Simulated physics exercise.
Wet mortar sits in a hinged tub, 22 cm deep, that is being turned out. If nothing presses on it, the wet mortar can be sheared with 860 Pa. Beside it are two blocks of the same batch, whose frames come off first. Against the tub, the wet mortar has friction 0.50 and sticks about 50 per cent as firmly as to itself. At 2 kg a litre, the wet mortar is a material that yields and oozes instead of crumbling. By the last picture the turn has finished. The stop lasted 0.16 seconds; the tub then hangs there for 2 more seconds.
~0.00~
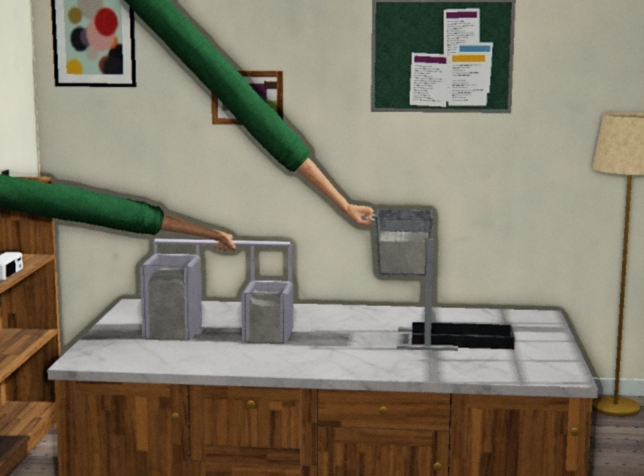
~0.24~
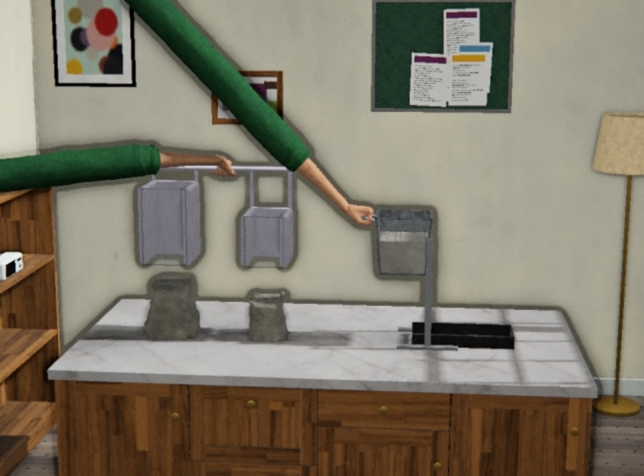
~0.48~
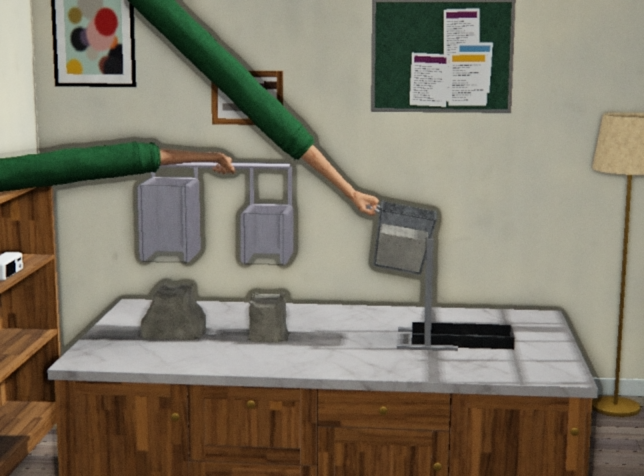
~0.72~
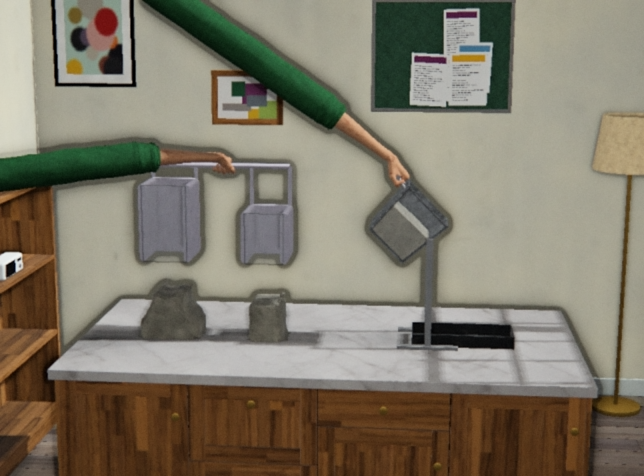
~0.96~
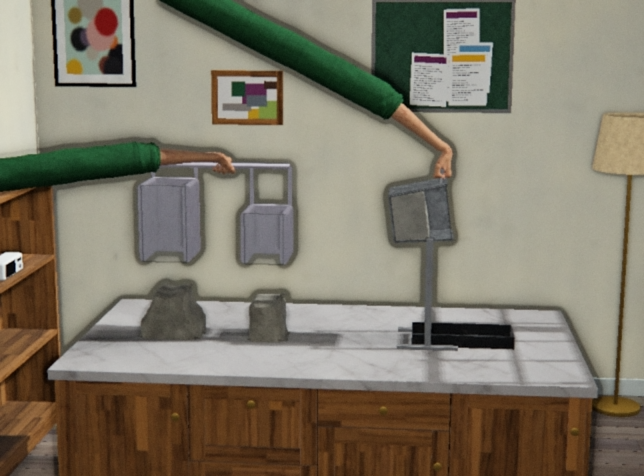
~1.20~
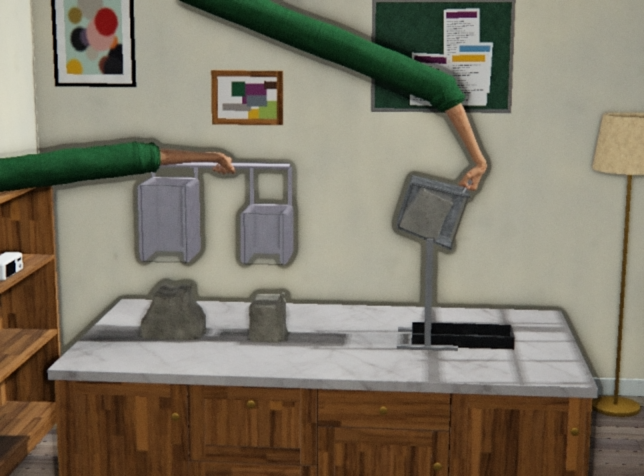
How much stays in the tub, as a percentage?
0 %.
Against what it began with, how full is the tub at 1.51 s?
The tub holds some 45 % at that moment.
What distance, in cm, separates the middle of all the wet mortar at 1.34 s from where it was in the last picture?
I'd estimate roughly 6 centimetres.
After 1.34 s, the tub is at 107 degrees and holds 96 %.
After 1.51 s, the tub is at 107 degrees and holds 45 %.
After 1.68 s, the tub is at 107 degrees and holds 37 %.
After 1.85 s, the tub is at 107 degrees and holds 35 %.
After 3.20 s, the tub is at 107 degrees and holds 0 %.
